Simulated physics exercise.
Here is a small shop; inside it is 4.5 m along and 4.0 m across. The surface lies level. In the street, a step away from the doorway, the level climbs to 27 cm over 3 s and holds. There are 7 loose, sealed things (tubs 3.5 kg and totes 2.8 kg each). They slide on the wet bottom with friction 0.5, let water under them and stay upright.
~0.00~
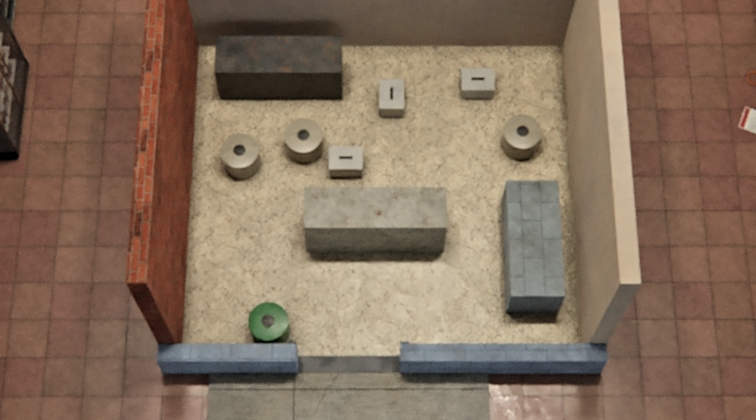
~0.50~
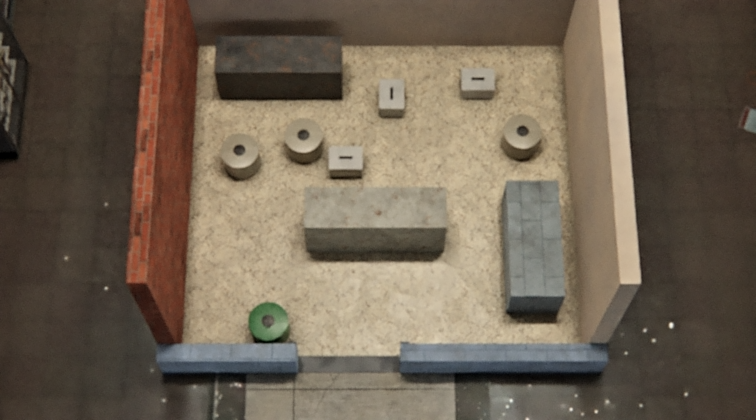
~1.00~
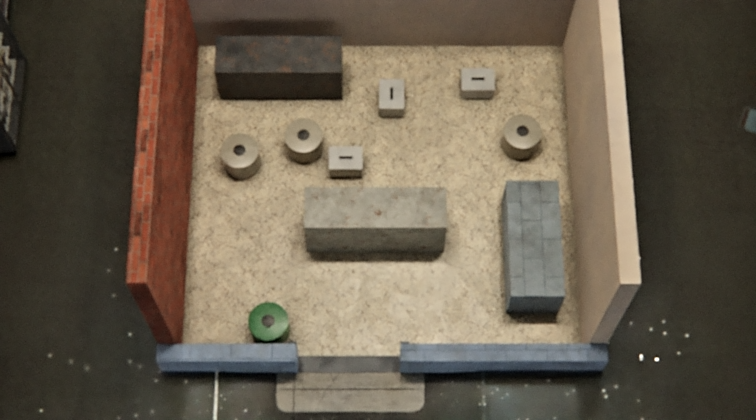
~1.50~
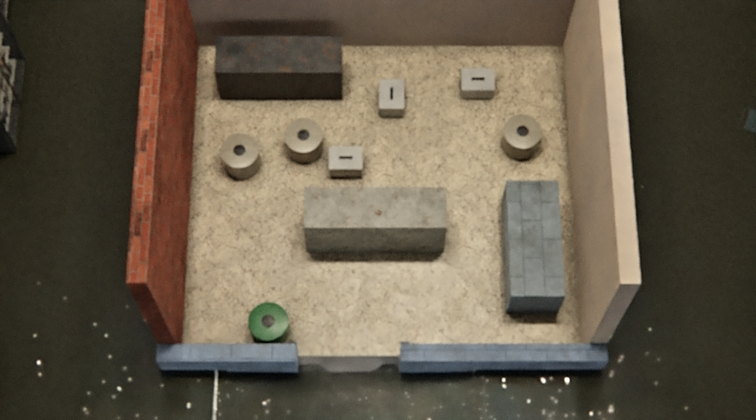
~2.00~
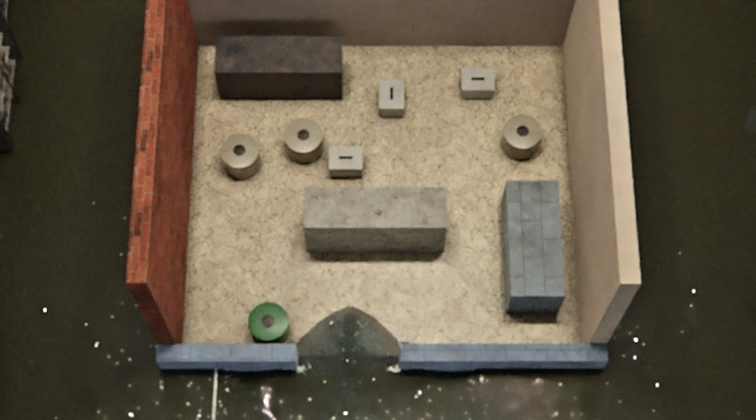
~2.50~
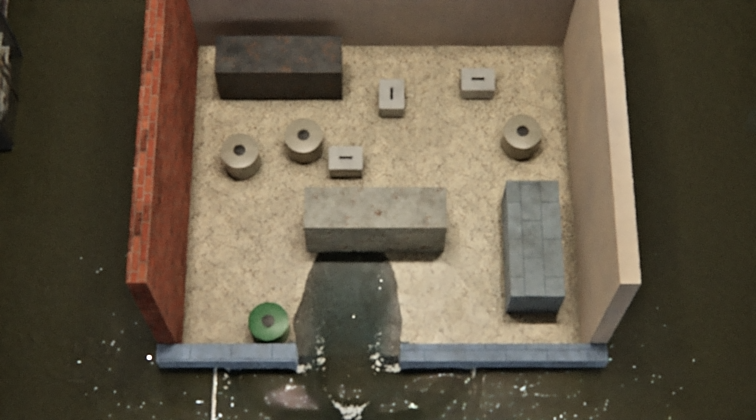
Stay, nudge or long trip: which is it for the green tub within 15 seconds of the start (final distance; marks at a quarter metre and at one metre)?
The green tub is nudged along.
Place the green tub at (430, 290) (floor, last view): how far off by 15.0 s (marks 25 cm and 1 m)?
It moves a short way.
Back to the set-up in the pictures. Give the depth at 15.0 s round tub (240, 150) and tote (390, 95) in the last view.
About 14 and 17 cm.
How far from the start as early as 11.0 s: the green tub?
About 30 cm.
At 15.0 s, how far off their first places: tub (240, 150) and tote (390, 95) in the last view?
In turn: 200 cm, 120 cm.
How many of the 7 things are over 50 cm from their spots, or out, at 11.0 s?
By then 4.
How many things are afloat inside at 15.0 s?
At that moment 7.
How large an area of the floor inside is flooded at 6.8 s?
About 15 m2.
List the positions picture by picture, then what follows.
The first picture shows the green tub at (268, 321) rests on the ground; 0.0 m2 under water; 0 of 7 have shifted.
The second picture shows the green tub at (268, 321) rests on the ground; water covers 0.0 m2; 0 of 7 have shifted.
The third picture shows the green tub at (268, 321), on the bottom; water covers 0.0 m2; 0 of 7 have shifted.
The fourth picture shows the green tub at (268, 321) rests on the ground; water covers 0.0 m2; 0 of 7 have shifted.
The fifth picture shows the green tub at (268, 321), on the bottom; 0.4 m2 under water; 0 of 7 have shifted.
The sixth picture shows the green tub at (268, 321) rests on the ground; 1.3 m2 under water; 0 of 7 have shifted.
After 3.5 s the green tub is near (267, 321), 0.0 m from its start, aground; 0 afloat.
After 6.8 s the green tub is near (262, 298), 0.3 m from its start, afloat; 2 afloat.
After 11.0 s the green tub is near (247, 299), 0.3 m from its start, afloat; 7 afloat.
After 15.0 s the green tub is near (218, 280), 0.7 m from its start, afloat; 7 afloat.
